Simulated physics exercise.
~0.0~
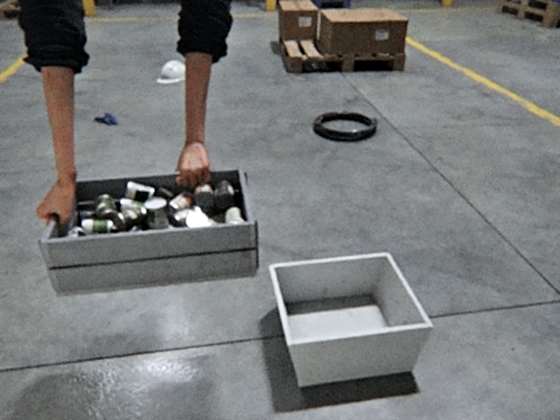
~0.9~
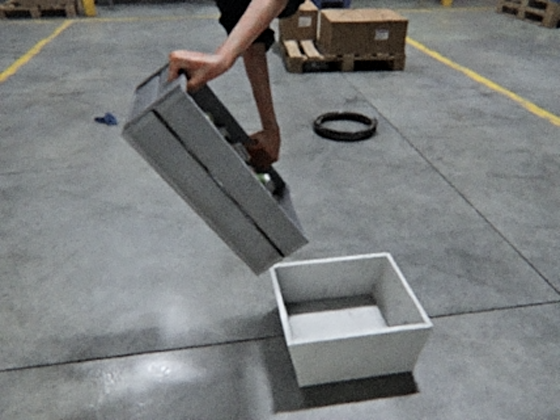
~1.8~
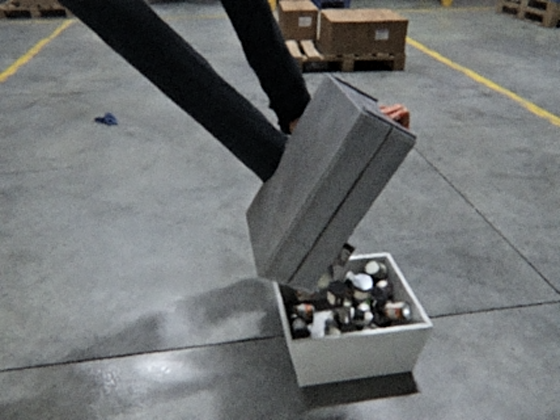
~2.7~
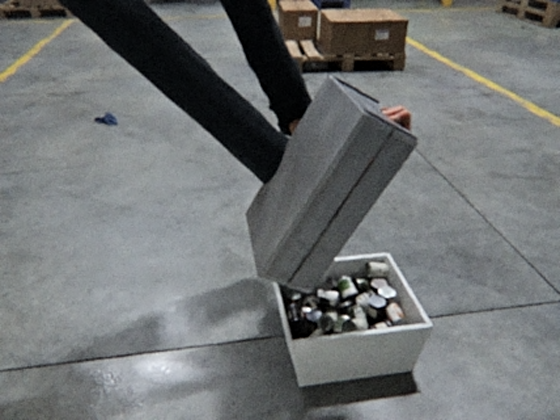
The clip shows two hands holding a grey tote of small tins beside an empty white box on a concrete floor. The person lifts and tips the tote over the box, the tins tumble in, and the upturned tote stays held above the filled box.
